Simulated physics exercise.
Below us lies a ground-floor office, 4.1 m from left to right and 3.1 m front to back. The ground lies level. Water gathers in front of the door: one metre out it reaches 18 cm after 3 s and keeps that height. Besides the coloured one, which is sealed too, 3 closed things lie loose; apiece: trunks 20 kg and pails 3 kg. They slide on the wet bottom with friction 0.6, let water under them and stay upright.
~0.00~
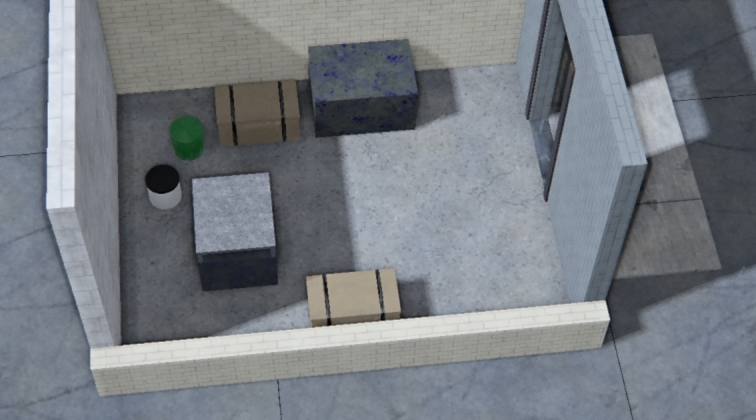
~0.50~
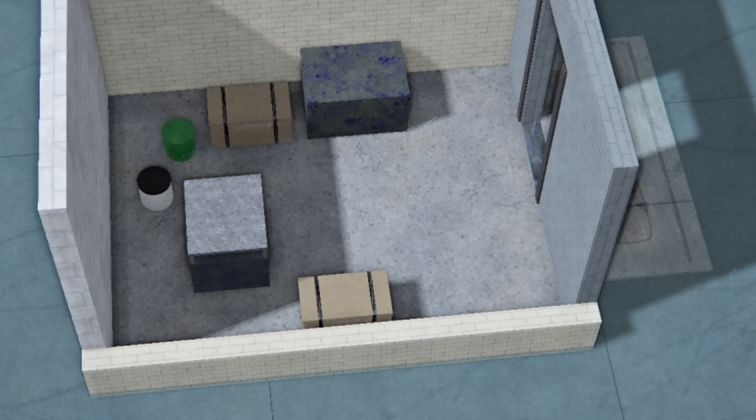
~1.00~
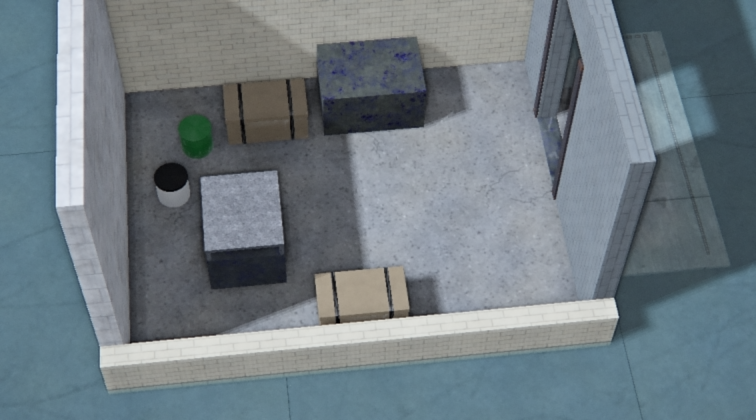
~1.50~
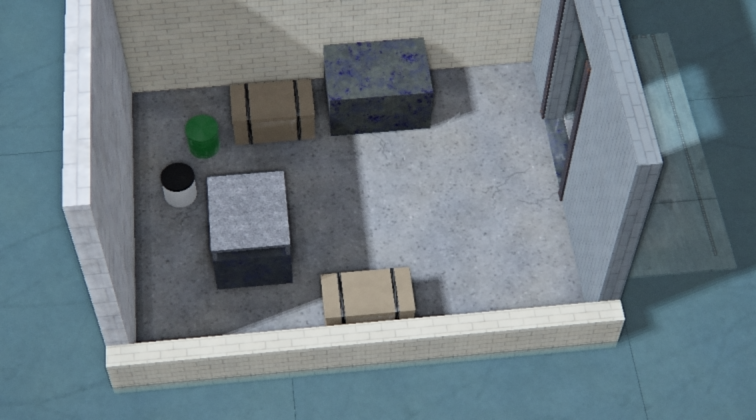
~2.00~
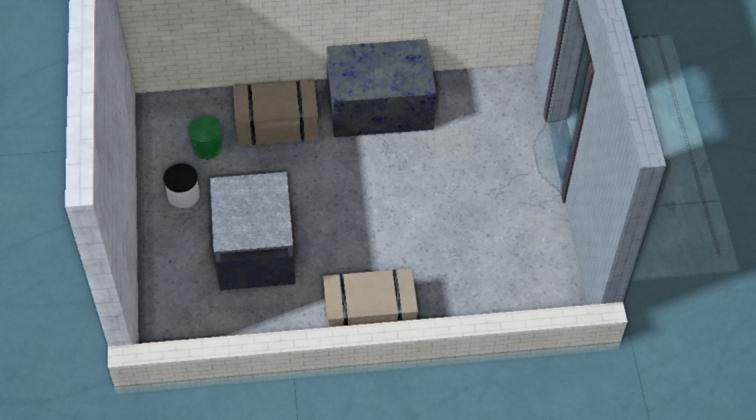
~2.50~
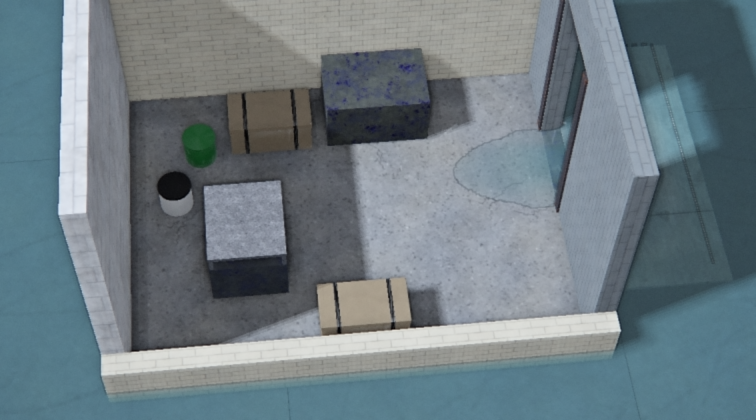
Ground-floor office seen from above, water spreading outside, then seeping through the right-hand doorway across the floor as trunks and pails stay still.
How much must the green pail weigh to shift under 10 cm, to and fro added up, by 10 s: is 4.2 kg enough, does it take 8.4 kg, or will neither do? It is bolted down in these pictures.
For it, only the larger load is enough.
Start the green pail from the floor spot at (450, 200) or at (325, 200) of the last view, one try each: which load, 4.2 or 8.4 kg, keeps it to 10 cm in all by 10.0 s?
In turn: Neither holds; it takes the larger.
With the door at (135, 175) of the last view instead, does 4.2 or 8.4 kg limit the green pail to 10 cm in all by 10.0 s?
Then neither weight holds it.
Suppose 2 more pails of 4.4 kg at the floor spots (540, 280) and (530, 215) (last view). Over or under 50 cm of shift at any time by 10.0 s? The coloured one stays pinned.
In turn: Under, less.
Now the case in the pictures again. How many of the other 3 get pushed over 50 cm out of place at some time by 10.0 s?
1 of them.
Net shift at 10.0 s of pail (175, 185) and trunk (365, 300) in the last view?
In that order: 50 cm, 20 cm.
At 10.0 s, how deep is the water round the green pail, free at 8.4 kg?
Roughly 7 cm.
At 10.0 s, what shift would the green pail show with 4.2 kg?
Roughly 60 cm.
After 3.5 s the green pail would be 0 cm from its start with 4.2 kg and 0 cm from its start with 8.4 kg; 0 cm of water round it then.
After 4.5 s the green pail would be 0 cm from its start with 4.2 kg and 0 cm from its start with 8.4 kg; 0 cm of water round it then.
After 7.0 s the green pail would be 0 cm from its start with 4.2 kg and 0 cm from its start with 8.4 kg; 3 cm of water round it then.
After 10.0 s the green pail would be 67 cm from its start with 4.2 kg and 0 cm from its start with 8.4 kg; 7 cm of water round it then.
